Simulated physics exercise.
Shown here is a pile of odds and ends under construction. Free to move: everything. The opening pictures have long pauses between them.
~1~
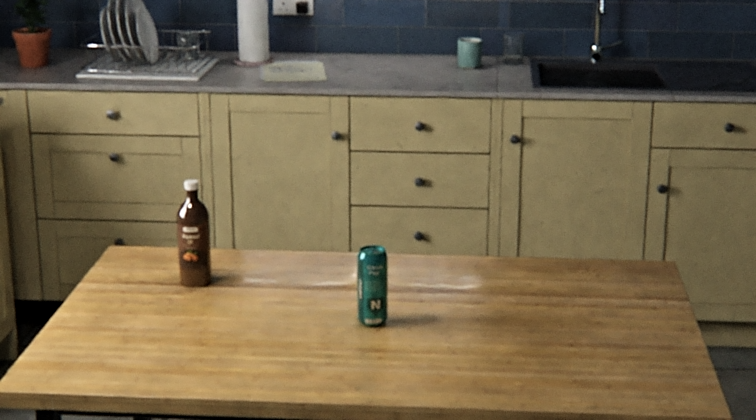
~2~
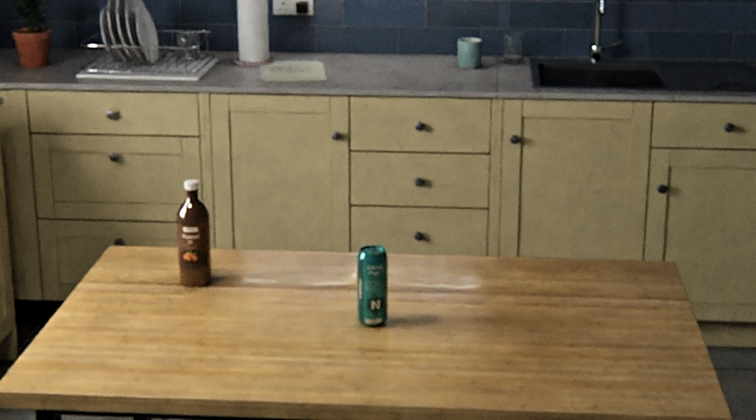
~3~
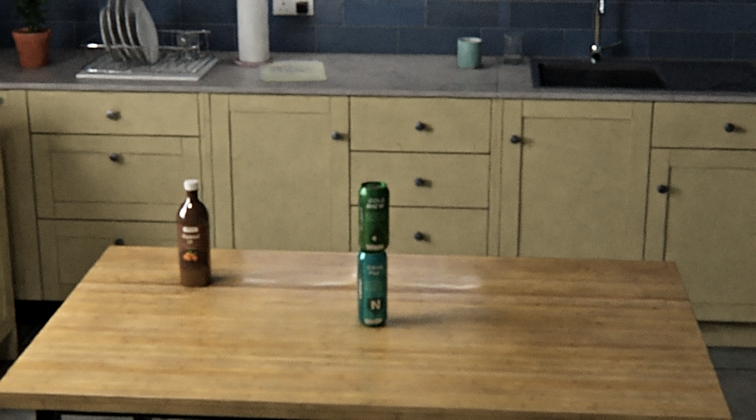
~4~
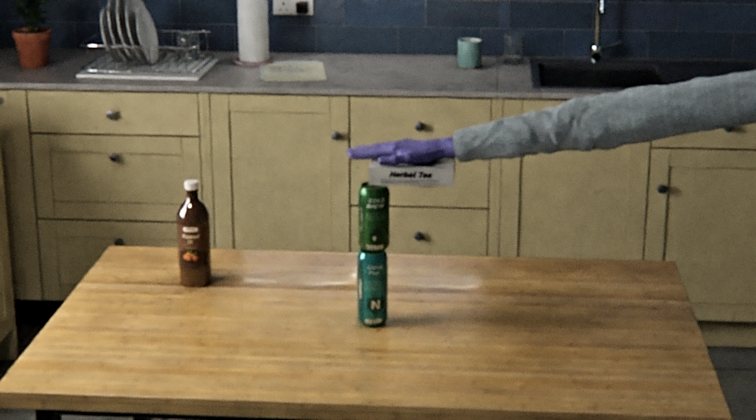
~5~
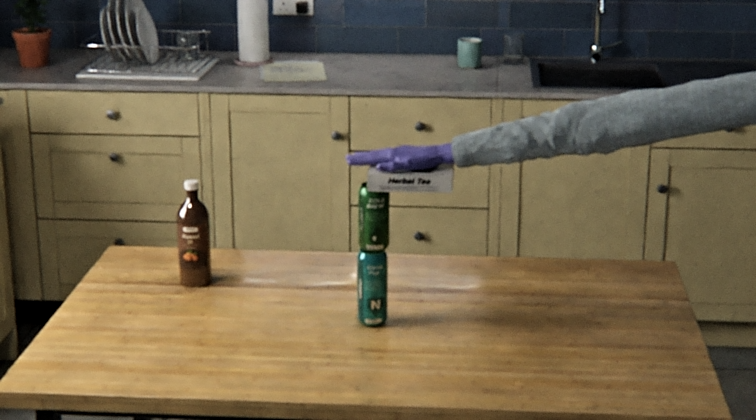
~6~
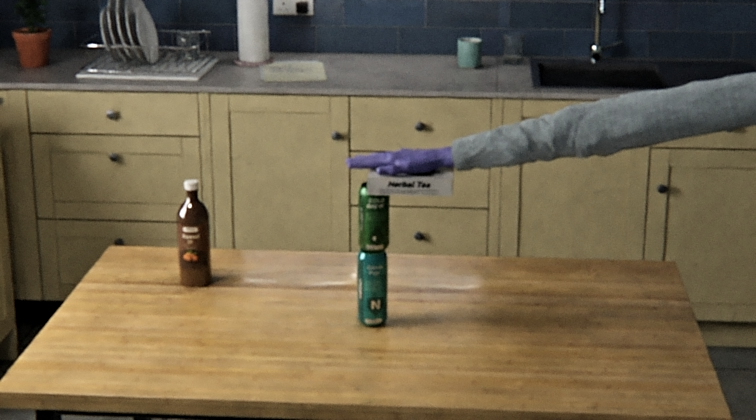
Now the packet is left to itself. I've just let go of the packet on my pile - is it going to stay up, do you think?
Unsteady.
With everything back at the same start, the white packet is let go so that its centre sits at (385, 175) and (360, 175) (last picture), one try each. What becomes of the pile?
Try one: Stable. Try two: Stable.
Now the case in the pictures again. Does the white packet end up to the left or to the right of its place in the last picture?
Off rightwards in the picture.
Then, 0.40 s later than the last frame, white packet now fallen.
Then, 0.60 s later than the last frame, things are still on the move.
When it is over, fallen, white packet; the other 3 as before. End places, in pixels of the last picture, white packet near (480, 317). The pile loses its balance.
